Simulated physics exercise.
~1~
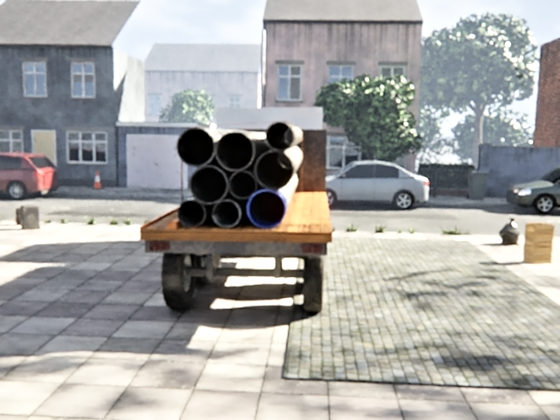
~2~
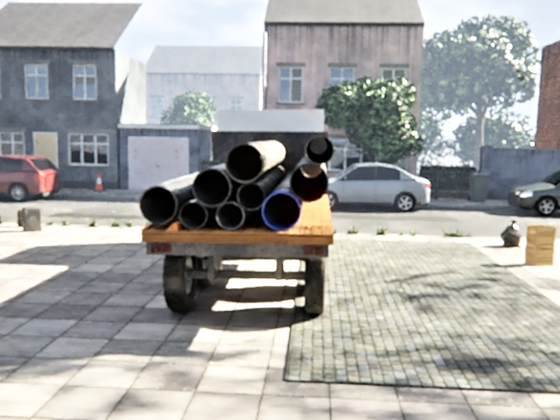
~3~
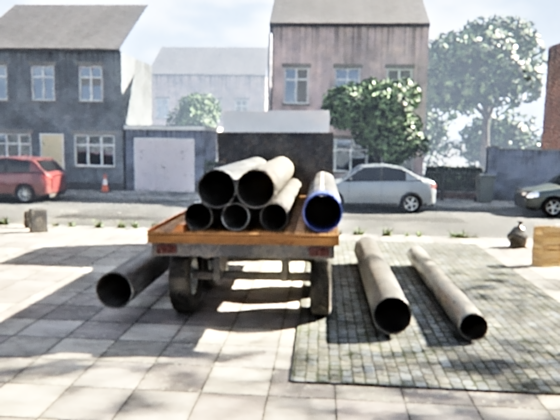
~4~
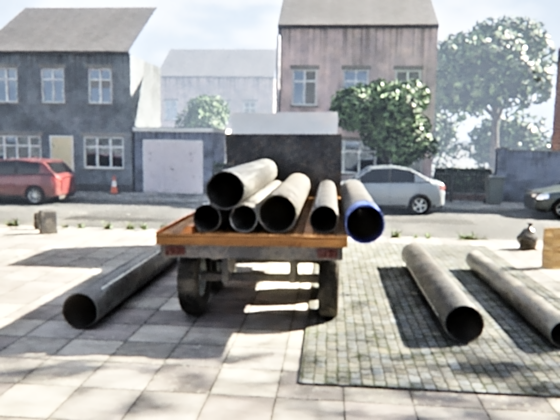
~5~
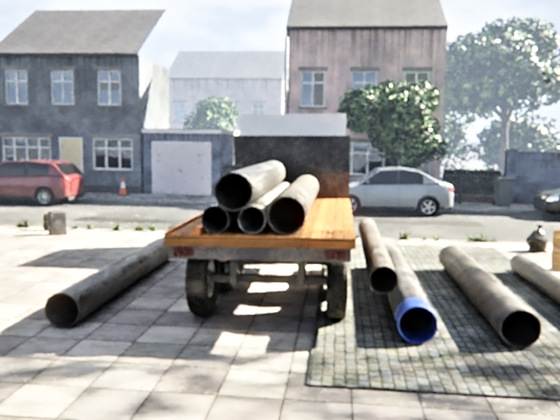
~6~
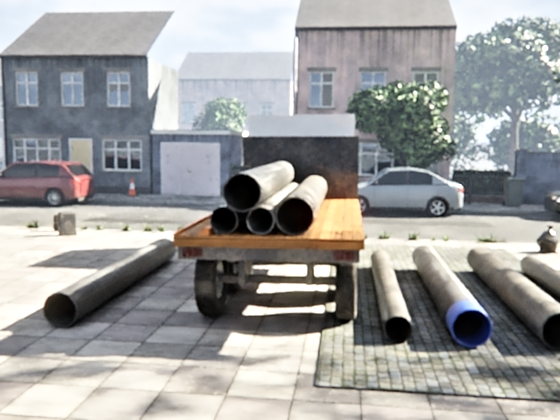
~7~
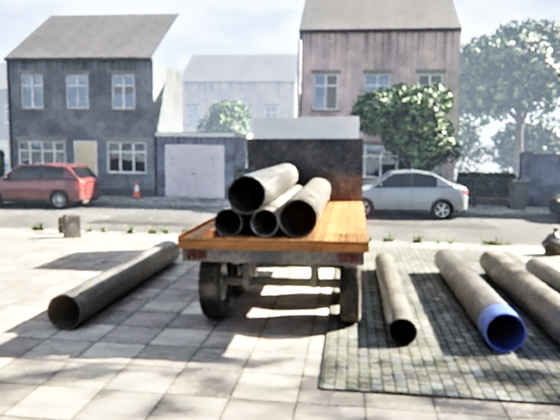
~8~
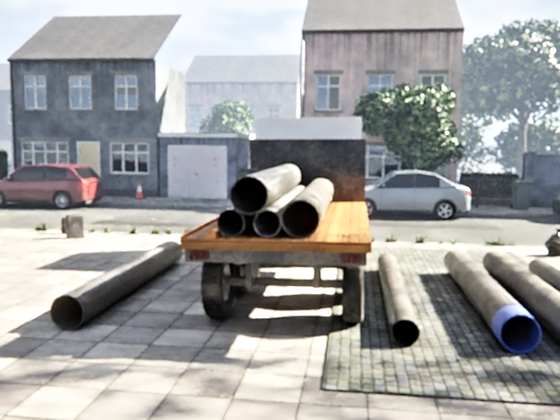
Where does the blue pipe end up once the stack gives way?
It rolls off the right side of the lorry's deck and ends up on the ground among the grey pipes there.
